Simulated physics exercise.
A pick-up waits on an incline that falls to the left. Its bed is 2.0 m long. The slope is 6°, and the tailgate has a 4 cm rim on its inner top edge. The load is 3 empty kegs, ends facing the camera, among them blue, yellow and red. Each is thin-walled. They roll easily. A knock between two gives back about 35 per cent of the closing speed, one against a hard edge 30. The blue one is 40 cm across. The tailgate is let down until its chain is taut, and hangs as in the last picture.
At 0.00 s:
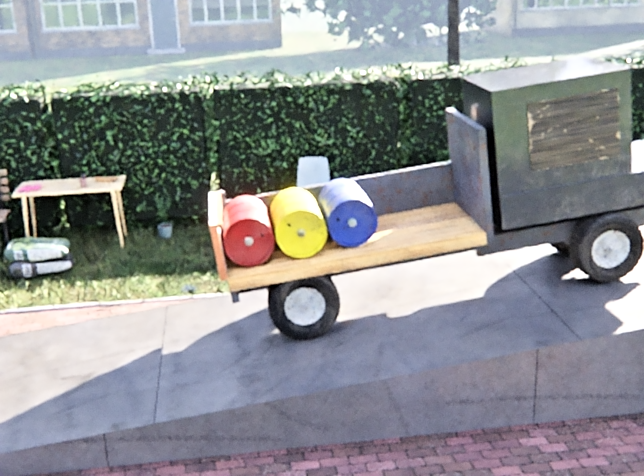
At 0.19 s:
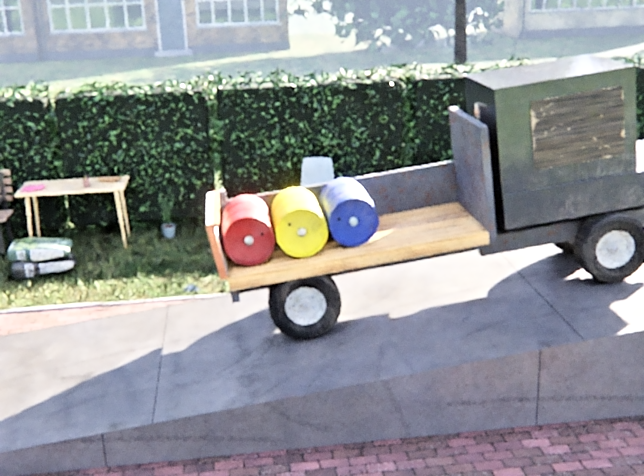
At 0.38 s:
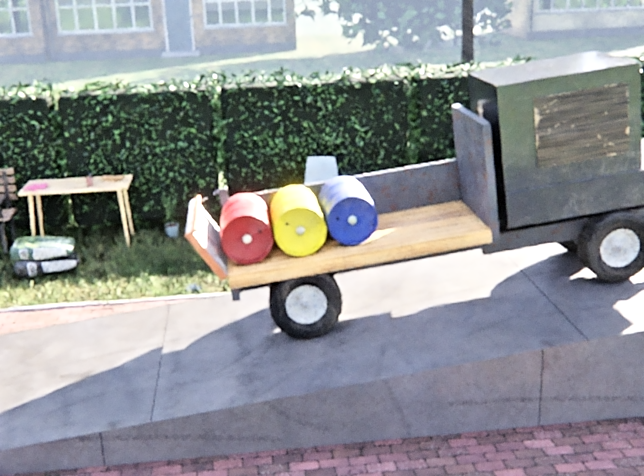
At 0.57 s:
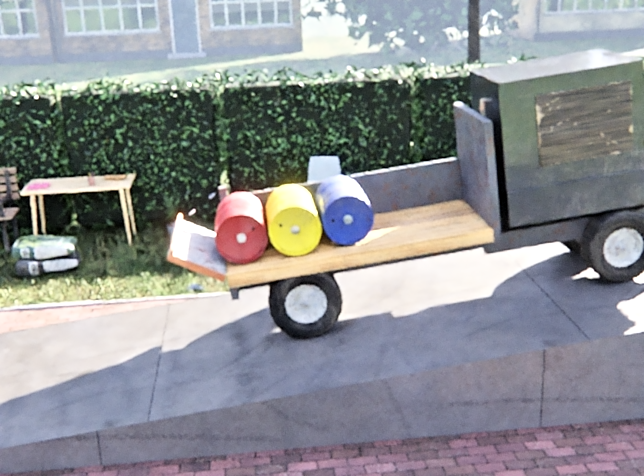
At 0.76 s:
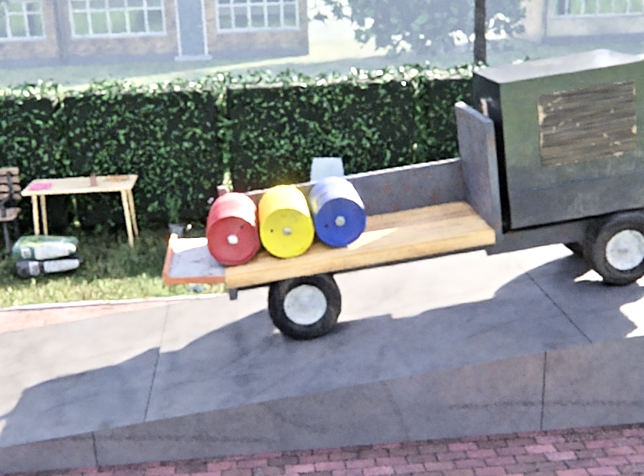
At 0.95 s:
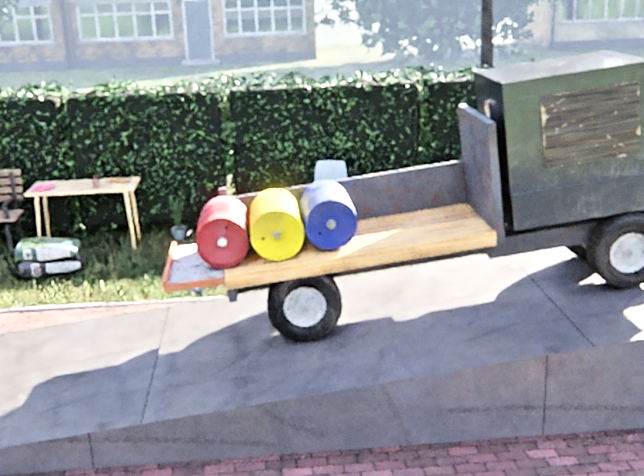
The tailgate of a truck parked on a slope swung down on the left until it lay about flat, and the red, yellow and blue barrels rolled slowly left together toward it.
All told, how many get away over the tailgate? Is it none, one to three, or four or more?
Out of 3: One to three.
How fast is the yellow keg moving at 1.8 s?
About 0.4 m/s.
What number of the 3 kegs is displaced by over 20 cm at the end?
3 of them.
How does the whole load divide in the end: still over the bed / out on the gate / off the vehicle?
0, 1 and 2.
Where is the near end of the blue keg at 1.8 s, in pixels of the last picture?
At about (272, 236).
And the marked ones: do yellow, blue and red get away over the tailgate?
Yellow gets away; blue is held; red gets away.
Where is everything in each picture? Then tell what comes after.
The first picture shows blue (353, 224), yellow (302, 234), red (249, 243); gate 84° above level, tip at (214, 227); 3 of the 3 make up the bottom layer on the bed.
The second picture shows blue (354, 223), yellow (302, 233), red (249, 242); gate 80° above level, tip at (210, 227).
The third picture shows blue (353, 222), yellow (300, 231), red (247, 240); gate 58° above level, tip at (190, 235).
The fourth picture shows blue (349, 221), yellow (295, 230), red (241, 240); gate 27° above level, tip at (171, 257).
The fifth picture shows blue (341, 223), yellow (287, 232), red (233, 241); gate 2° above level, tip at (166, 281).
The sixth picture shows blue (332, 226), yellow (277, 235), red (222, 244); gate 4° below level, tip at (166, 288).
By 1.8 s, blue is on the bed, 40 cm short of the hinge, rolling left; yellow is on the gate, 5 cm past the hinge, rolling left; red is on the gate, 40 cm past the hinge, rolling left; 0 gone off the back.
By 2.9 s, blue is on the gate, 10 cm past the hinge, rolling left; yellow is dropping off the gate; red is off the vehicle; 2 gone off the back.
Finally (8.3 s), blue is on the gate, 30 cm past the hinge; yellow is out on the ground; red is off the vehicle; 2 gone off the back.
